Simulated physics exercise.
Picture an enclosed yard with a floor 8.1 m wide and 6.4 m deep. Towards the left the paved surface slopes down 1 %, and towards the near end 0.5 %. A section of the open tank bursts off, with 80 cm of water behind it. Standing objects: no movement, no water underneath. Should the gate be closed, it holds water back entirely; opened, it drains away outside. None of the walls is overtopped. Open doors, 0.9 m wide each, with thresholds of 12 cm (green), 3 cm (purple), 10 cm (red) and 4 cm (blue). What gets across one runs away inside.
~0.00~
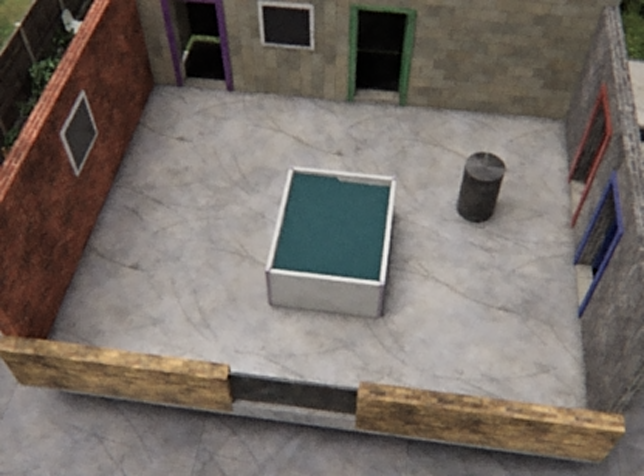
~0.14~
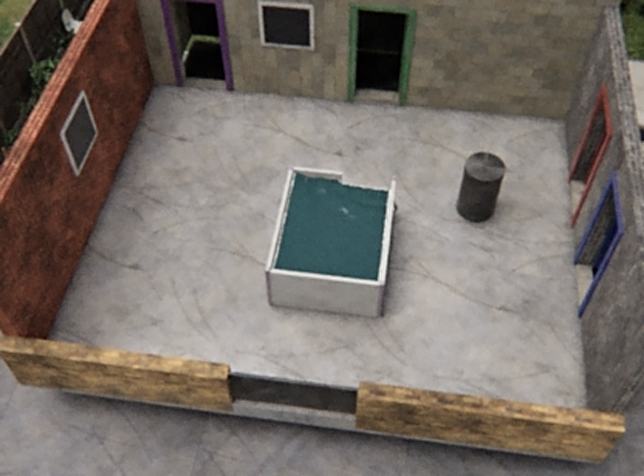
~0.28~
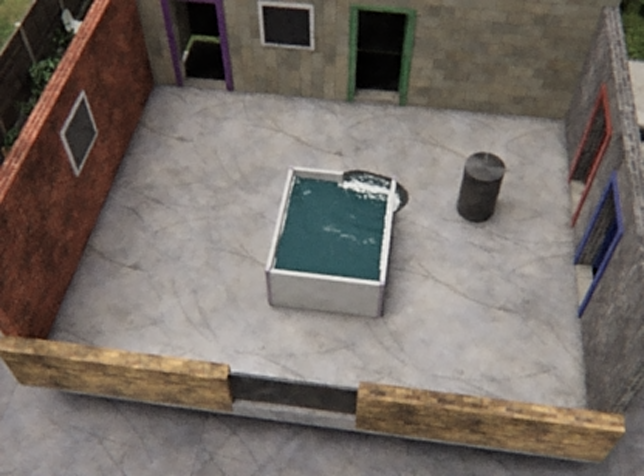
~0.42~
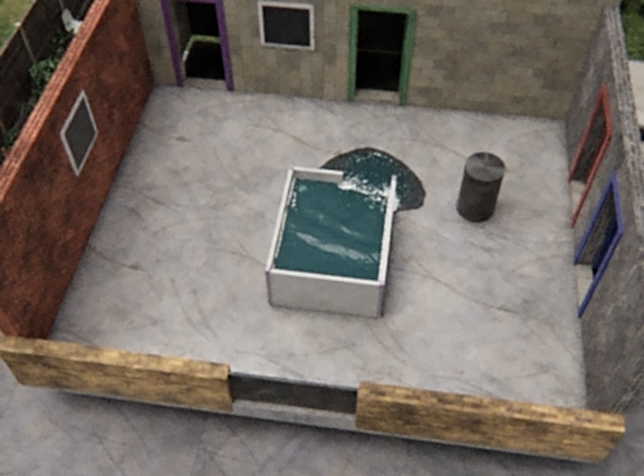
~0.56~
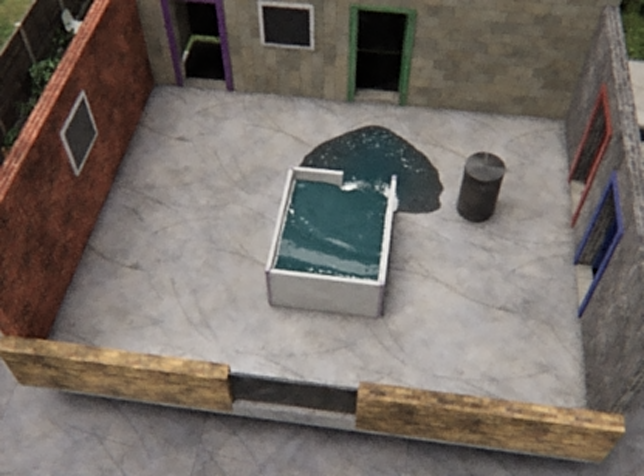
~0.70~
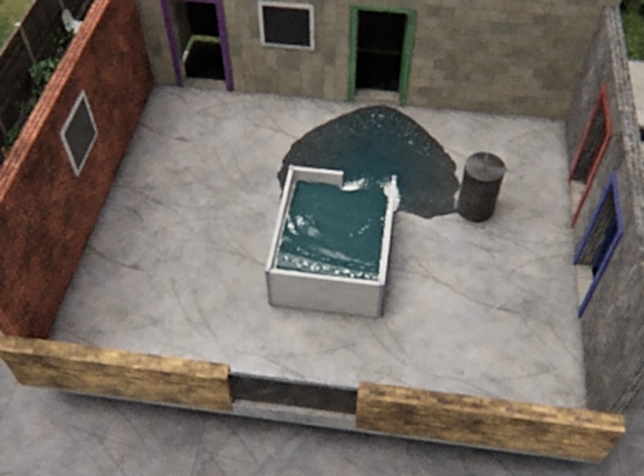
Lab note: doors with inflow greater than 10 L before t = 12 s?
As I see it, the green door overruns the limit; the purple door overruns the limit; the red door stops short of the limit; the blue door stops short of the limit.
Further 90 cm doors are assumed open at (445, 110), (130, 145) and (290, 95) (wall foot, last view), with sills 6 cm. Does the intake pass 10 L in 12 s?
Per doorway, in order: Sufficient / sufficient / sufficient.
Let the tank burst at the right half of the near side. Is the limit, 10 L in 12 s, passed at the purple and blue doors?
Log - purple: Threshold topped, blue: Threshold topped.
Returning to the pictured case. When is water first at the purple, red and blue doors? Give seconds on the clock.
So purple at 2.0 s, red at 2.8 s, and blue at 3.8 s.
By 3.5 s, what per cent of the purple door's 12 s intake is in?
By then it's near 5% of the total.
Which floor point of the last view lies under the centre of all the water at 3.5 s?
The water's centre sits at about (363, 188).
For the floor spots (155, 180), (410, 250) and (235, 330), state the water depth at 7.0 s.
Roughly 6, 1 and 0 cm, in turn.
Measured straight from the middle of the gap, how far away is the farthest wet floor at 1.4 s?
I'd say around 3.4 m from the gap.
After 1.4 s water covers 20 % of the floor and is deepest (40 cm) near (374, 205); green door 22 cm at the sill, 53 L in, purple door not reached, red door not reached, blue door not reached.
After 2.2 s water covers 25 % of the floor and is deepest (34 cm) near (556, 122); green door 31 cm at the sill, 157 L in, purple door 4 cm at the sill, 0 L in, red door not reached, blue door not reached.
After 3.5 s water covers 35 % of the floor and is deepest (24 cm) near (374, 205); green door 19 cm at the sill, 239 L in, purple door 5 cm at the sill, 2 L in, red door 7 cm at the sill, 0 L in, blue door not reached.
After 7.0 s water covers 75 % of the floor and is deepest (12 cm) near (374, 205); green door 10 cm at the sill, 275 L in, purple door 6 cm at the sill, 10 L in, red door 7 cm at the sill, 0 L in, blue door 4 cm at the sill, 0 L in.
After 12.0 s water covers 95 % of the floor and is deepest (10 cm) near (201, 384); green door 6 cm at the sill, 275 L in, purple door 5 cm at the sill, 31 L in, red door 3 cm at the sill, 0 L in, blue door 3 cm at the sill, 0 L in.
